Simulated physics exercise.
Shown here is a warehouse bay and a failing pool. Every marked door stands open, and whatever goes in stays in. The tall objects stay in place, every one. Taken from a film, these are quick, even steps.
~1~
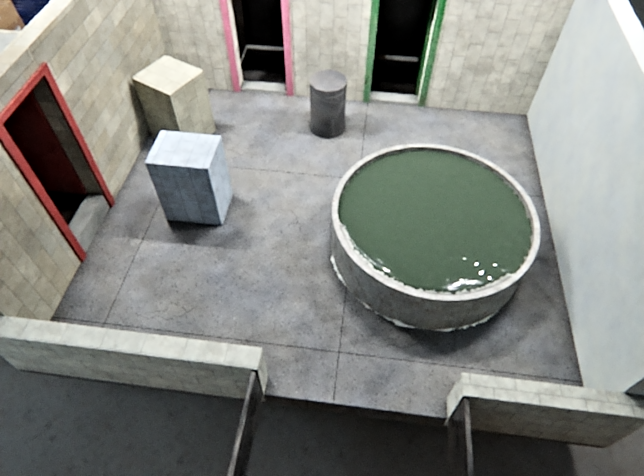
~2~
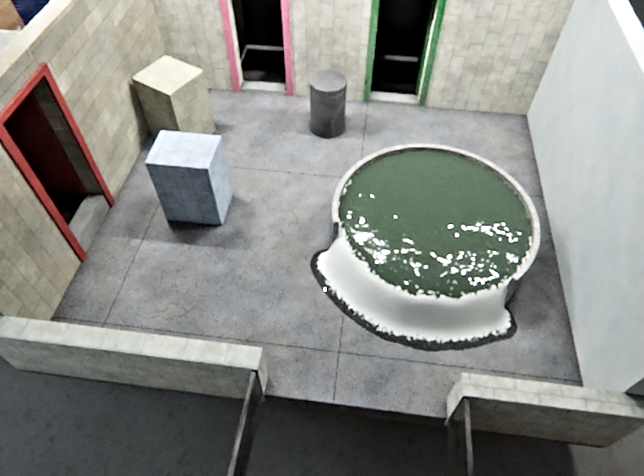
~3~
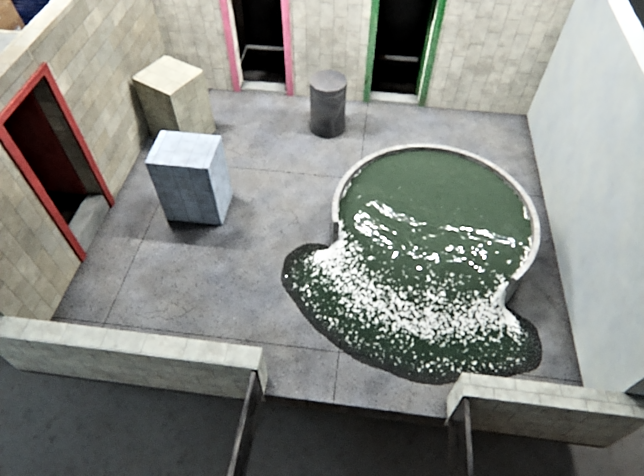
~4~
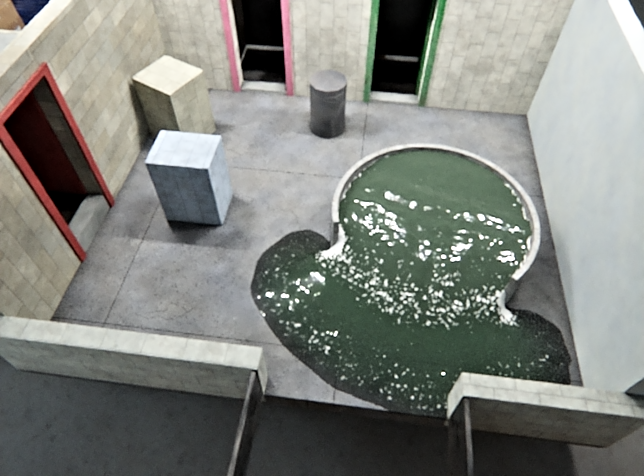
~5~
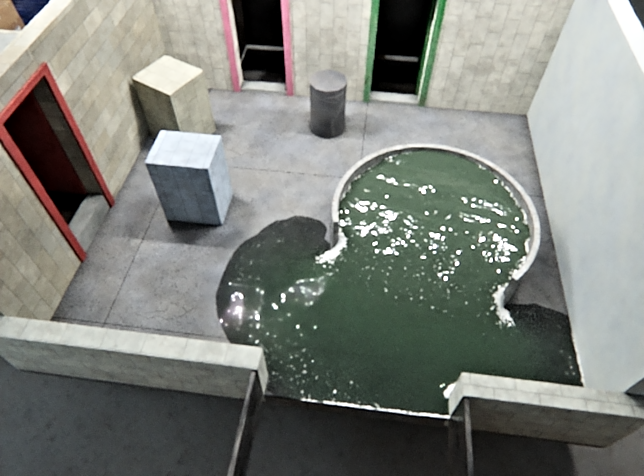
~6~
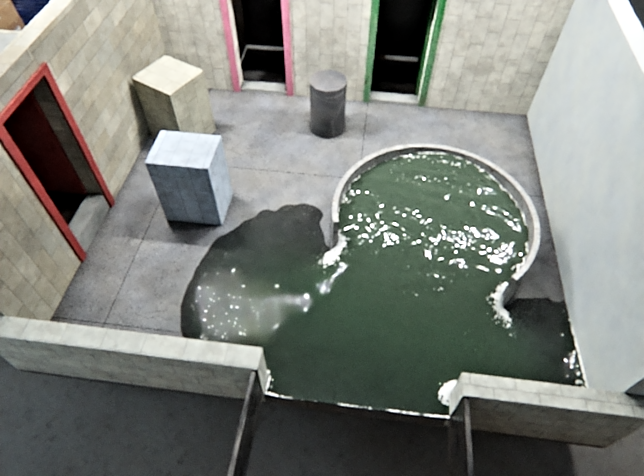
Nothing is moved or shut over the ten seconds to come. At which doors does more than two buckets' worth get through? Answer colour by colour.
The green door lets through two buckets or less; the pink door lets through two buckets or less; the red door lets through two buckets or less.
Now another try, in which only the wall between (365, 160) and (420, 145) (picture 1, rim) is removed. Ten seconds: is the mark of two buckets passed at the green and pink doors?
Checking the doors, green surpasses the cutoff; pink, on the other hand, surpasses the cutoff.
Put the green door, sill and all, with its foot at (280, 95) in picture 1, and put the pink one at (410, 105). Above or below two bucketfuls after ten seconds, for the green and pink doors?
I think the green door remains below the mark and the pink door remains below the mark.
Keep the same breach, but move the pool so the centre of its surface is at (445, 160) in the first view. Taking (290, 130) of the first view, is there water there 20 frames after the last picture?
Well, it ends up unwetted there.
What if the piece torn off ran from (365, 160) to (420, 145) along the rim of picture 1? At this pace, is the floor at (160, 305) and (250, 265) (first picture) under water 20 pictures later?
As listed: Unflooded, unflooded.
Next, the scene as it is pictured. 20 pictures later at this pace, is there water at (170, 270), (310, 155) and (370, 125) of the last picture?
Same order as asked: Drenched; dry as before; dry as before.
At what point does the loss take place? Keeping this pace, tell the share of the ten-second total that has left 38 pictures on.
It comes to around 90 per cent.
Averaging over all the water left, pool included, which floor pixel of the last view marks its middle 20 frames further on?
Near (368, 269) in the last view.
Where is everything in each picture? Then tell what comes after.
Still water in the pool at (433, 216), in the first picture.
The front is at (510, 322), out from the gap at (401, 309), in the second picture.
Water pours out at (401, 312) and has run to (534, 351), in the third picture.
The front is at a hidden place, out from the gap at (400, 313), in the fourth picture.
The front is at (241, 254), out from the gap at (400, 314), in the fifth picture.
Water pours out at (400, 314) and has run to (197, 282), in the sixth picture.
A moment on, water covers 35 % of the floor; the green door not reached, the pink door not reached, the red door not reached.
Next, water covers 35 % of the floor; the green door not reached, the pink door not reached, the red door wet at the sill, nothing in.
Then, water covers 55 % of the floor; the green door not reached, the pink door not reached, the red door wet at the sill, nothing in.
Later, water covers 85 % of the floor; the green door wet at the sill, nothing in, the pink door wet at the sill, nothing in, the red door wet at the sill, nothing in.
In the end, water covers 100 % of the floor; the green door wet at the sill, nothing in, the pink door wet at the sill, nothing in, the red door wet at the sill, nothing in.
